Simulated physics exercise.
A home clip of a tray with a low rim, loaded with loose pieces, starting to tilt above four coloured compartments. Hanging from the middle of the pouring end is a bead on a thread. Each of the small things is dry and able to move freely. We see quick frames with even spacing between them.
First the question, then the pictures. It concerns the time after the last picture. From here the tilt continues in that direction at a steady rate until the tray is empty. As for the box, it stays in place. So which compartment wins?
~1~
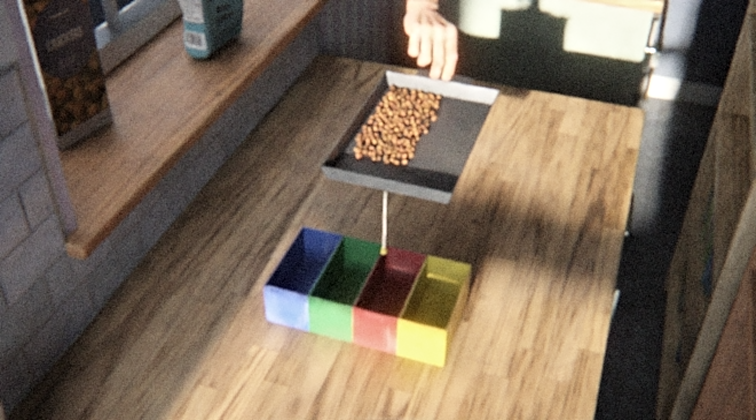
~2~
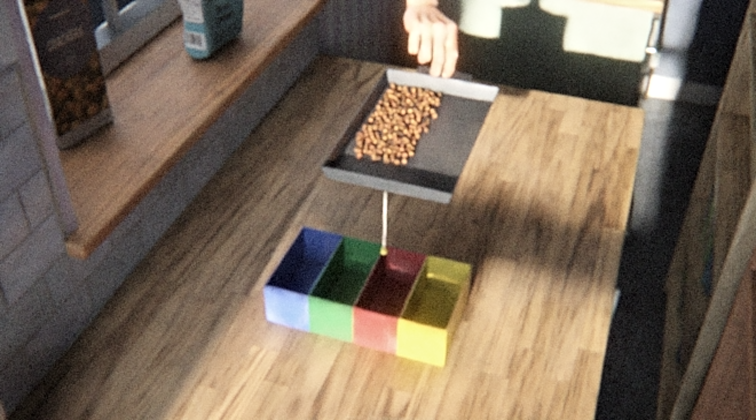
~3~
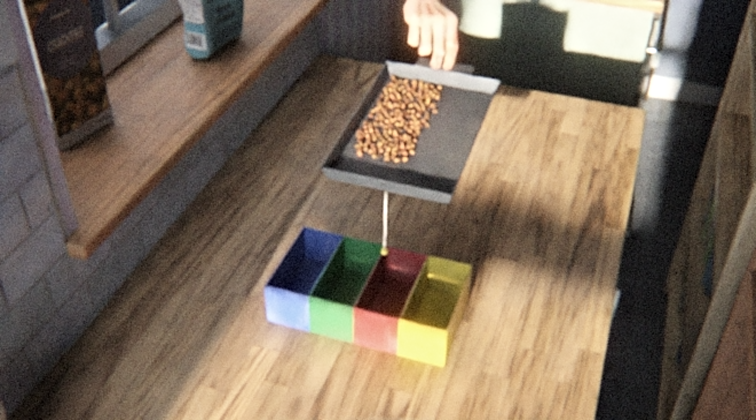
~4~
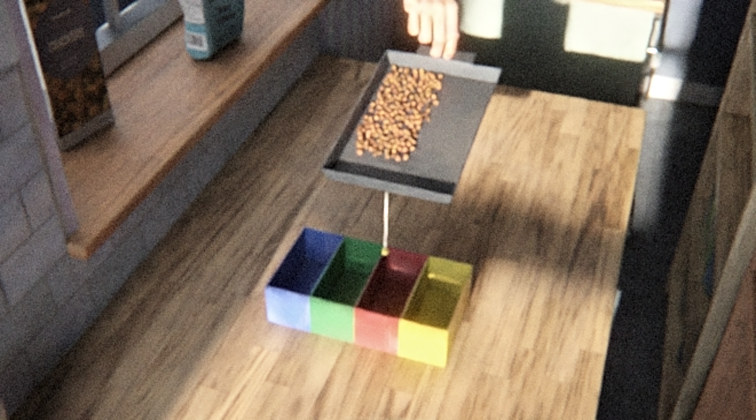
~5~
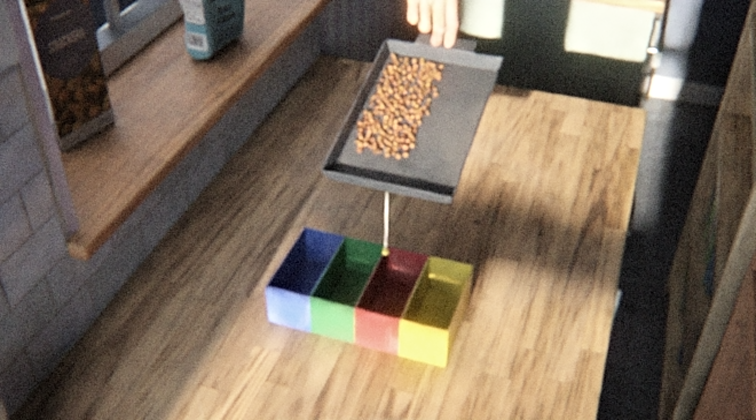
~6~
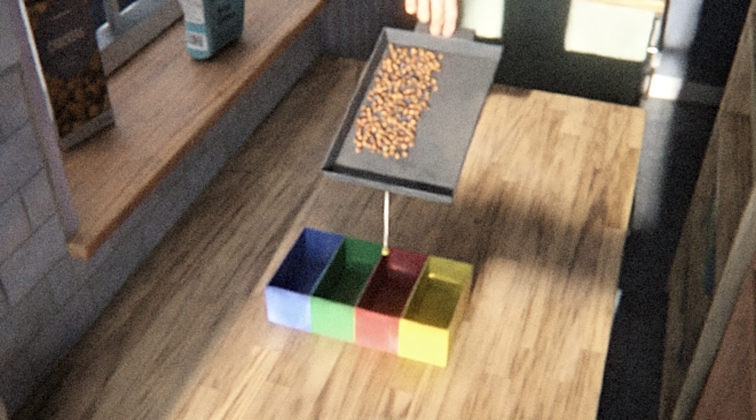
The green one wins.
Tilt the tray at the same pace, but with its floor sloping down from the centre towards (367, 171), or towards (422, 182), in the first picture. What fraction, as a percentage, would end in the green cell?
That comes to 20 per cent the first time and 0 per cent the second.
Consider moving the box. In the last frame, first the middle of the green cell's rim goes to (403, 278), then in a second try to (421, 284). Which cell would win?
Run one gives the blue cell; run two gives that blue cell.
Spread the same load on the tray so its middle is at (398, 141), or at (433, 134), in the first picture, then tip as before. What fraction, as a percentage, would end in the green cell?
It would be about 30 per cent for the first and about 30 per cent for the second.
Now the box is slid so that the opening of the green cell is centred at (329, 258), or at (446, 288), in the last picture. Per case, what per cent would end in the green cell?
30% for the first placement, 10% for the second.
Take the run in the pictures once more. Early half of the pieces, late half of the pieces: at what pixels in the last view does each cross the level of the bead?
Earlier half at (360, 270), later half at (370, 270).
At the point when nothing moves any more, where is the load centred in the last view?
Somewhere around (355, 320) in the last picture.
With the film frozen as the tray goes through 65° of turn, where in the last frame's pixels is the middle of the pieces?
Roughly at (368, 185).
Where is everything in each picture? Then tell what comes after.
In the first picture, corners of the pouring end at (327, 165) and (449, 190), level; middle of the load at (400, 124), cereal balls; bead on its thread at (384, 251); blue cell at (287, 305); green cell at (331, 316); red cell at (375, 327); yellow cell at (421, 339).
In the second picture, corners of the pouring end at (327, 165) and (449, 190), level; middle of the load at (400, 123).
In the third picture, corners of the pouring end at (327, 166) and (449, 191), tipped barely, level across its low end; middle of the load at (400, 119).
In the fourth picture, corners of the pouring end at (327, 167) and (449, 192), tipped a little, level across its low end; middle of the load at (401, 112).
In the fifth picture, corners of the pouring end at (327, 168) and (449, 193), tipped a little, level across its low end; middle of the load at (401, 106).
In the sixth picture, corners of the pouring end at (327, 168) and (449, 194), tipped clearly, level across its low end; middle of the load at (399, 101); blue cell at (289, 305); green cell at (332, 316); red cell at (377, 328); yellow cell at (423, 339).
Soon after the last picture, tray tipped steeply; most on the tray; a stray few in the green cell; a stray few in the blue cell; a stray few in the red cell; a small part falling or outside the box.
A little later, tray tipped past a quarter turn; a small part on the tray; about a quarter in the green cell; about a quarter in the red cell; a small part in the blue cell; a small part in the yellow cell; about a third falling or outside the box.
Later still, tray tipped past a quarter turn; about half in the green cell; about a third in the red cell; a small part in the yellow cell; a small part in the blue cell; a stray few falling or outside the box.
At rest, tray tipped past a quarter turn; about half in the green cell; about a third in the red cell; a small part in the yellow cell; a small part in the blue cell; a stray few outside the box.
